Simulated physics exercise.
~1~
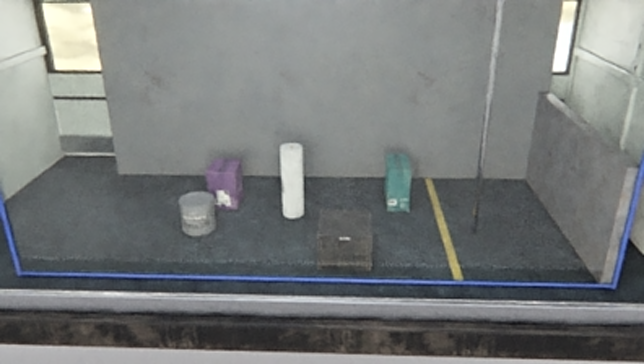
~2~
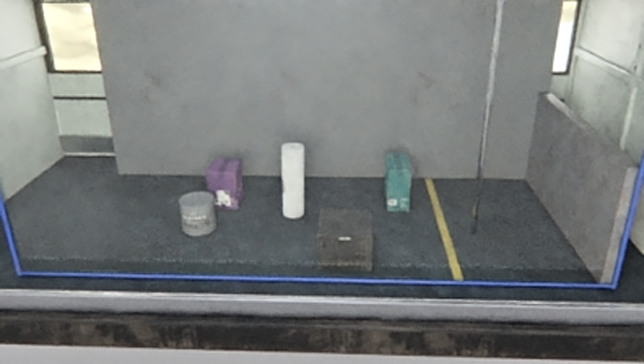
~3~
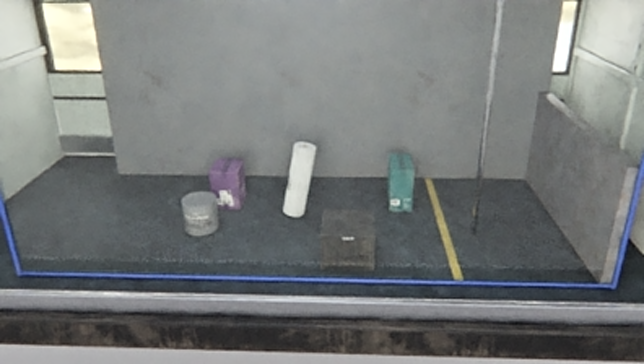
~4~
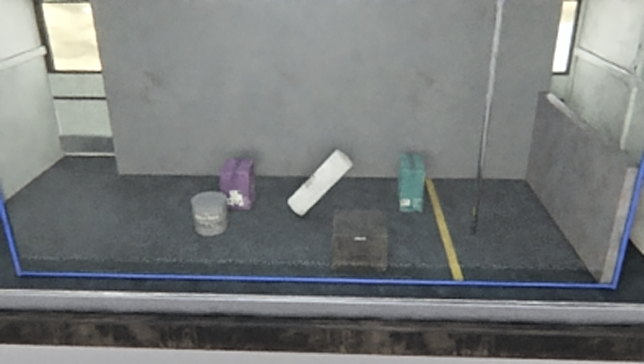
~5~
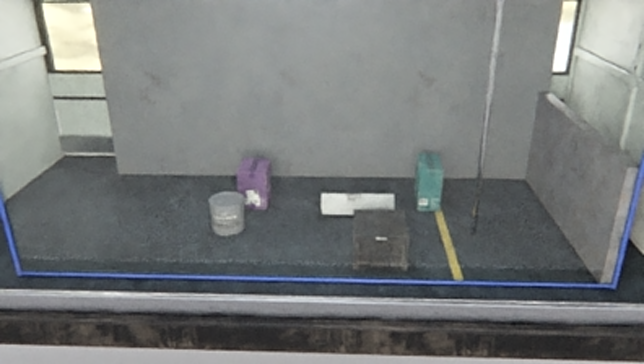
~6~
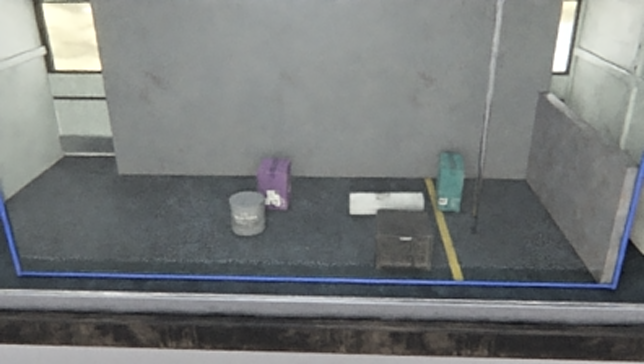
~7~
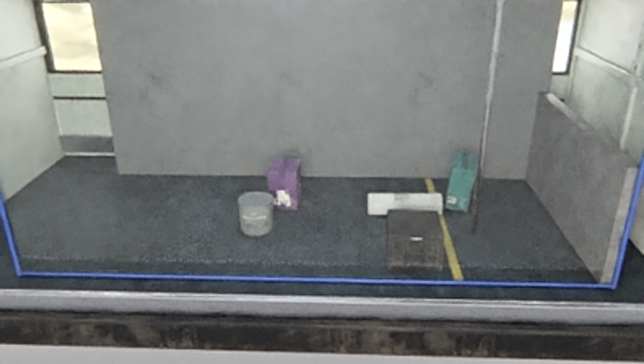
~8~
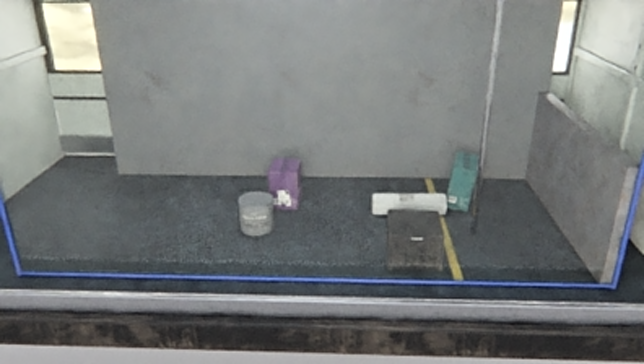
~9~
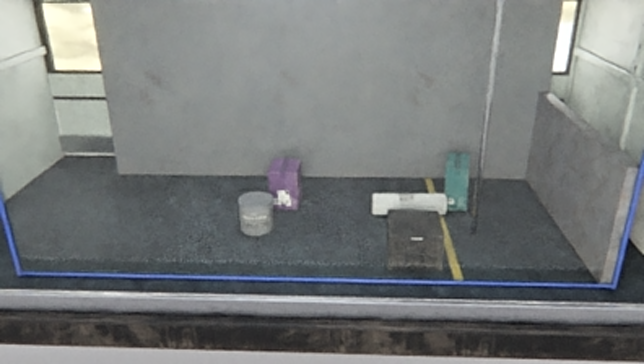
A white roll tips over as all the items slide right, and only the teal carton passes the yellow line.
